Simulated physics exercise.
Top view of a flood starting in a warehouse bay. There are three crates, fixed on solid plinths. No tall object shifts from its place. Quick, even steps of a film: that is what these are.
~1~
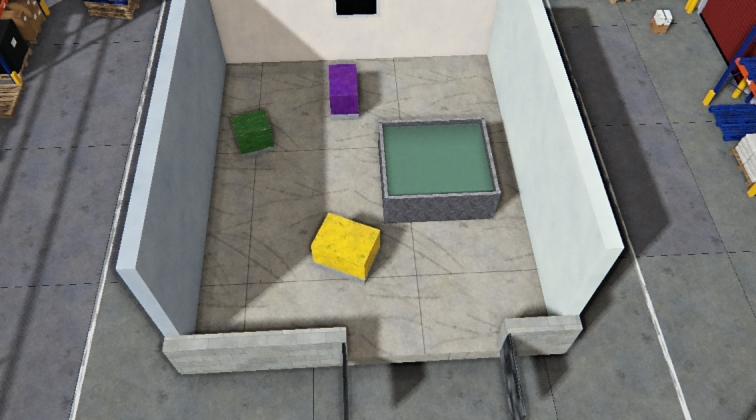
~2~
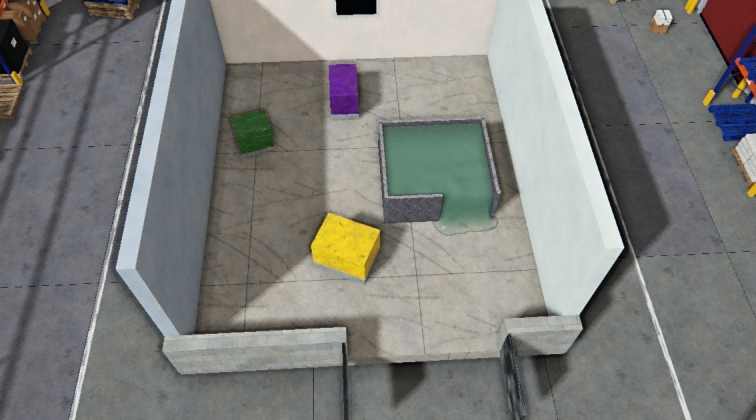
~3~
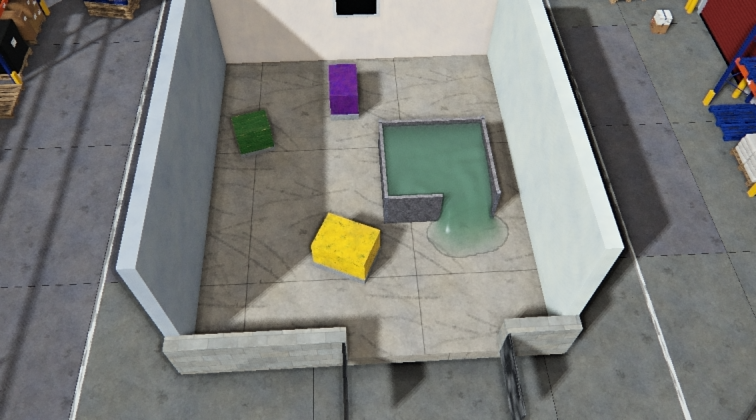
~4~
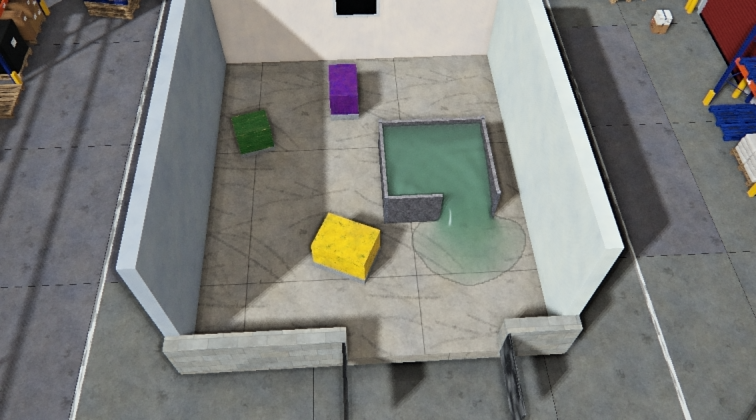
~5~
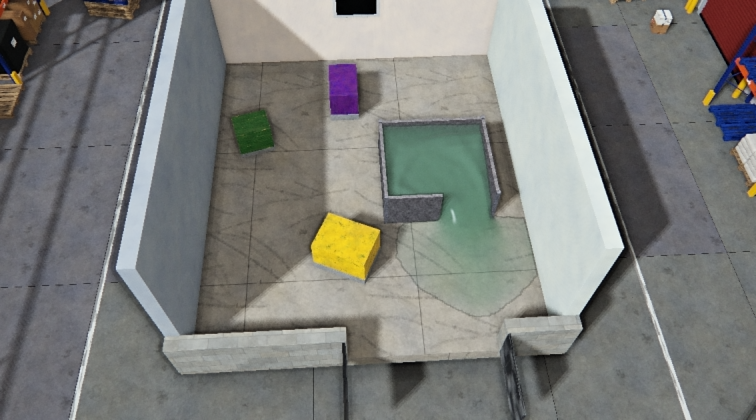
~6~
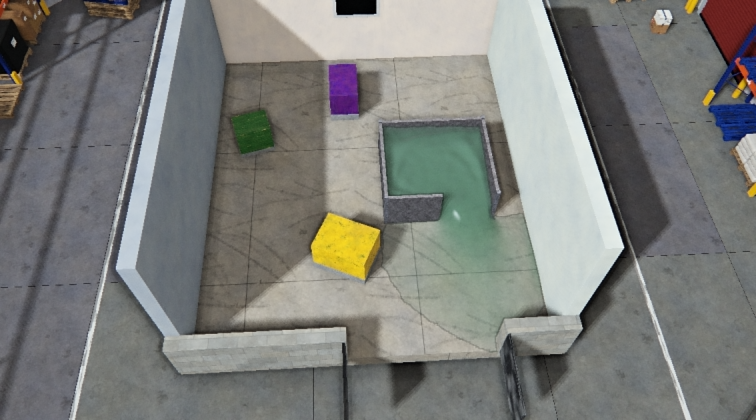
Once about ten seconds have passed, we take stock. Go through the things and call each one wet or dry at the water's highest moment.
Called one by one: The yellow crate is dry; the green crate is dry; the purple crate is dry.
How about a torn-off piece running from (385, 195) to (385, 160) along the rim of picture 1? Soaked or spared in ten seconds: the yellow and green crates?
So the yellow crate goes wet while the green crate goes wet.
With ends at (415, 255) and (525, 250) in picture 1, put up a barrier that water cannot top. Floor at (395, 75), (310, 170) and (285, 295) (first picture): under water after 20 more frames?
One by one: Soaked, soaked, spared.
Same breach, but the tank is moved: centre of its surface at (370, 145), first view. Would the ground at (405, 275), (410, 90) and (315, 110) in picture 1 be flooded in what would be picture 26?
Results in order - swamped, left untouched, left untouched.
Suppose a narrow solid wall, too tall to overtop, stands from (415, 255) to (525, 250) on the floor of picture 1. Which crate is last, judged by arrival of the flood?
It's the purple-painted one.
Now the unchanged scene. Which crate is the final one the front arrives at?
Answer: The crate marked purple.
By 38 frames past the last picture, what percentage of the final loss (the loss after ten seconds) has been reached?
I'd put it near 75 in a hundred.
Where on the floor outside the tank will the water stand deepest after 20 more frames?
I would choose the pixel (529, 286).
A moment on, water covers 20 % of the floor; the yellow crate water round its plinth, the green crate not reached, the purple crate not reached.
Next, water covers 20 % of the floor; the yellow crate water round its plinth, the green crate not reached, the purple crate not reached.
Then, water covers 25 % of the floor; the yellow crate water round its plinth, the green crate not reached, the purple crate not reached.
Later, water covers 40 % of the floor; the yellow crate water round its plinth, the green crate not reached, the purple crate not reached.
In the end, water covers 65 % of the floor; the yellow crate stayed above the water, the green crate stayed above the water, the purple crate stayed above the water.
